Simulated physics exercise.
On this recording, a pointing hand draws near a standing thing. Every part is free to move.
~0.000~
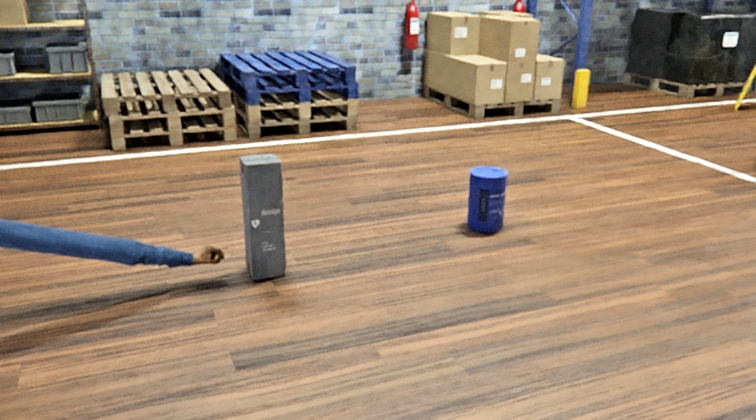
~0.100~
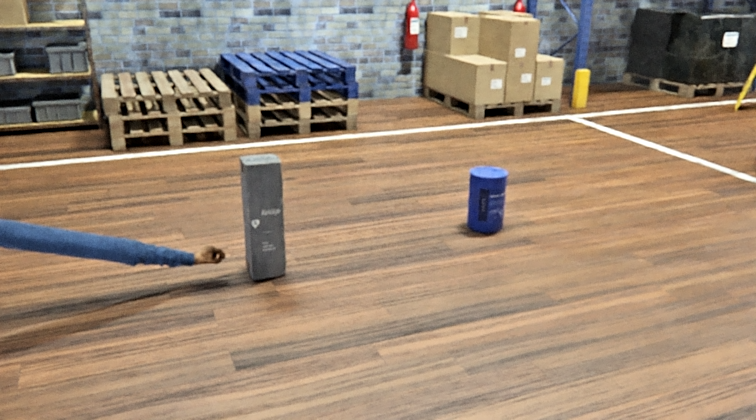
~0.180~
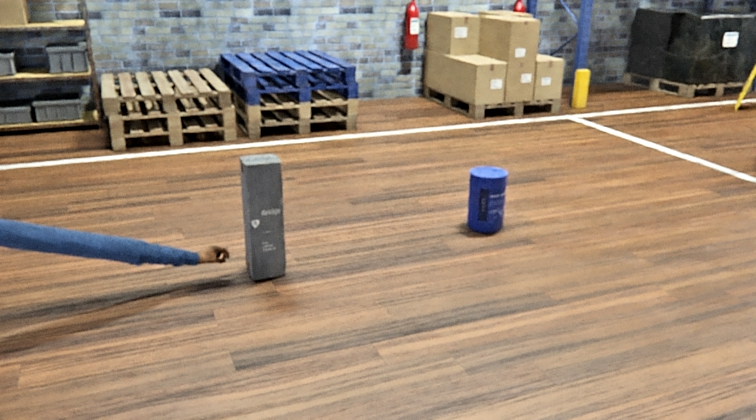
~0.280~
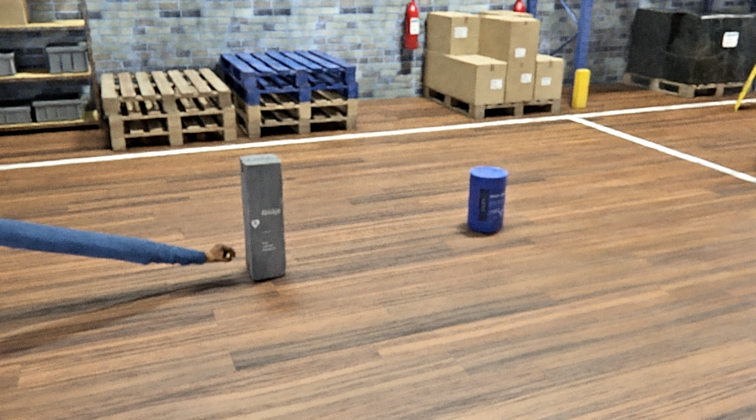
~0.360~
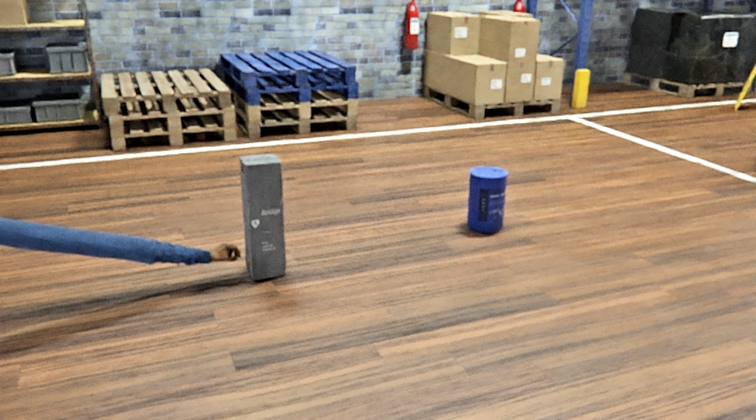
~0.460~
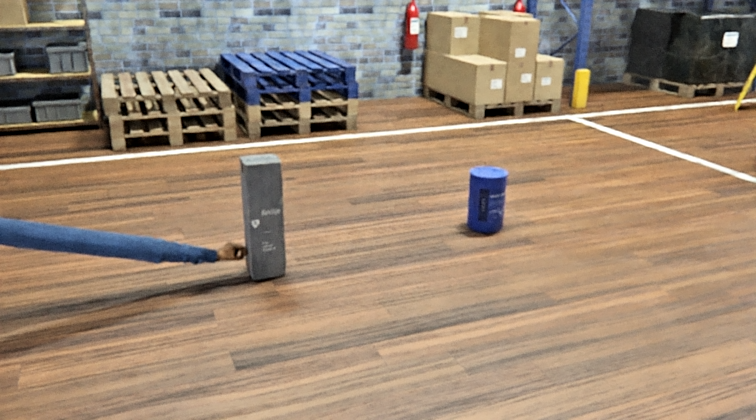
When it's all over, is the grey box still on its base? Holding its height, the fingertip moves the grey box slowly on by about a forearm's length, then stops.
I expect it to stay steady.
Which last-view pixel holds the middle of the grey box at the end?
End position, last frame: About (331, 208).
After 0.66 s, grey box slid a little near (274, 215).
After 0.96 s, grey box slid about its own width near (291, 213).
After 1.26 s, grey box slid about its own width near (310, 211).
After 1.56 s, grey box slid well along near (327, 208).
At rest (2.4 s), moved from the start, grey box. Seen from the same camera at the end, grey box near (331, 208).
